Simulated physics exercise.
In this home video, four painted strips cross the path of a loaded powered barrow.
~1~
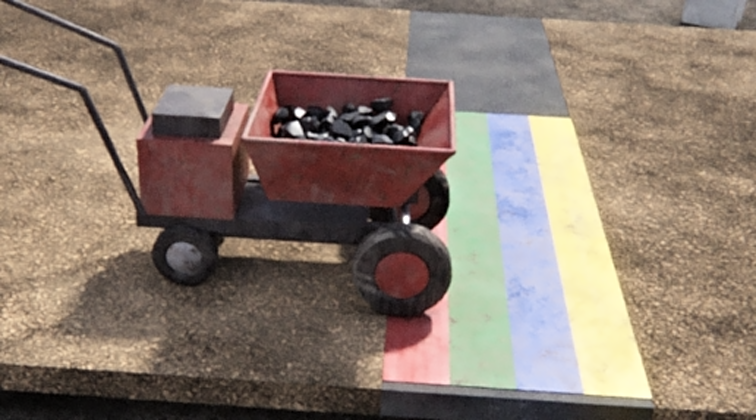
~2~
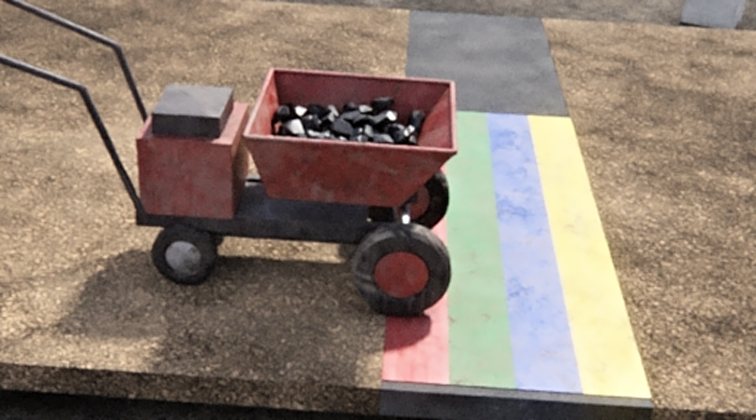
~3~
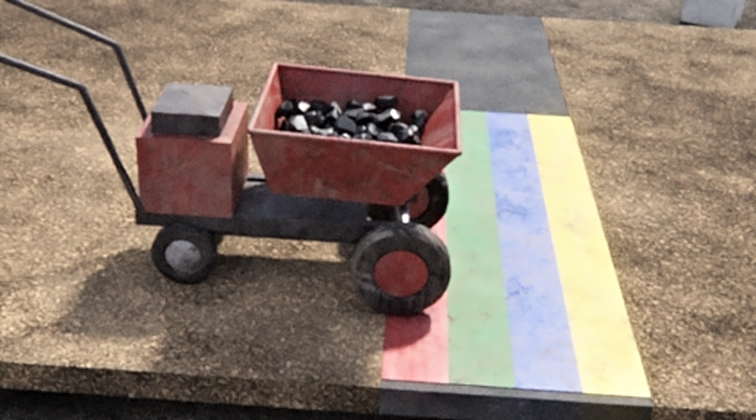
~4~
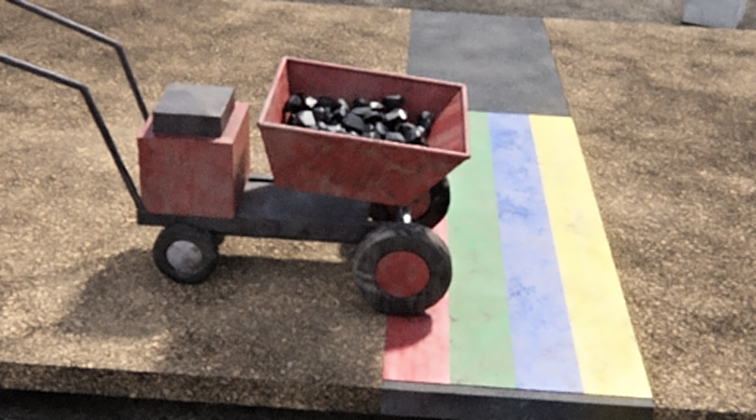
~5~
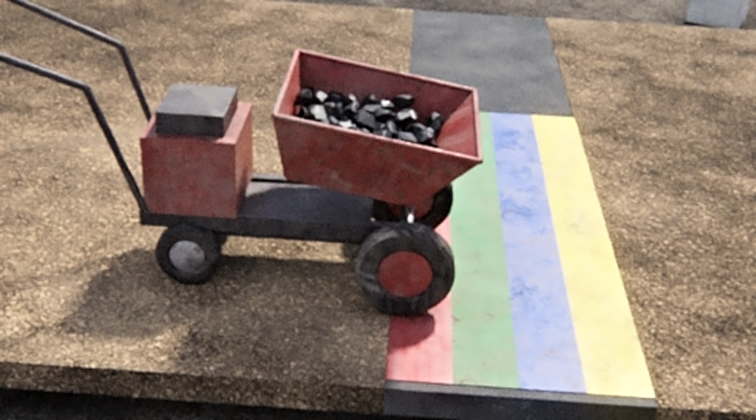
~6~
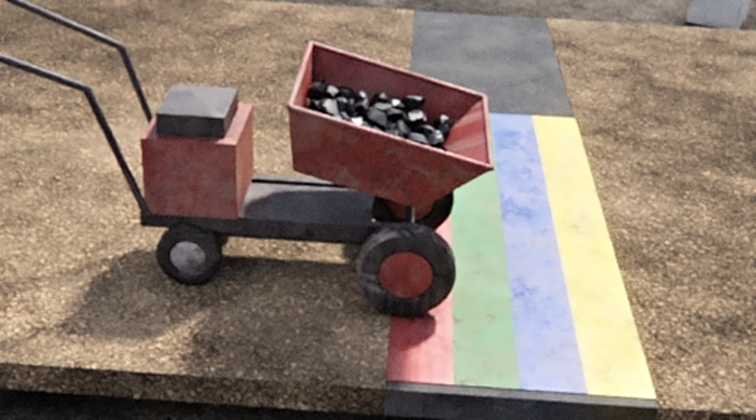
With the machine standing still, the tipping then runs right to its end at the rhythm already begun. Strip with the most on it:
Yellow strip.
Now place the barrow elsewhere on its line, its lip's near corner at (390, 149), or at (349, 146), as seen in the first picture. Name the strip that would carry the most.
To begin with the blue strip, and after that the strip in green.
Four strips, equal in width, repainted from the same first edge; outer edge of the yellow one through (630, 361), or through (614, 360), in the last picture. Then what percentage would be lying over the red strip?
Shares: Near 0 %; near 0 %.
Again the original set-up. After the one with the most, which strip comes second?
The answer is the blue strip.
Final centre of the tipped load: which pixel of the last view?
Close to (582, 279), more or less.
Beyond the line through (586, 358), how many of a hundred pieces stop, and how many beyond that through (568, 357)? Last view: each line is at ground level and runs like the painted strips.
Close to 50 % and 70 %, in that order.
Soon after the last picture, skip tipped steeply; all in the skip.
A little later, skip tipped steeply; most in the skip; a small part over the blue strip; a small part over the yellow strip.
Later still, skip tipped right over; a small part in the skip; about a quarter over the blue strip; about half over the yellow strip; a small part off the paint.
By the end, skip tipped right over; a small part in the skip; none over the red strip; none over the green strip; about a third over the blue strip; about half over the yellow strip; a small part off the paint.
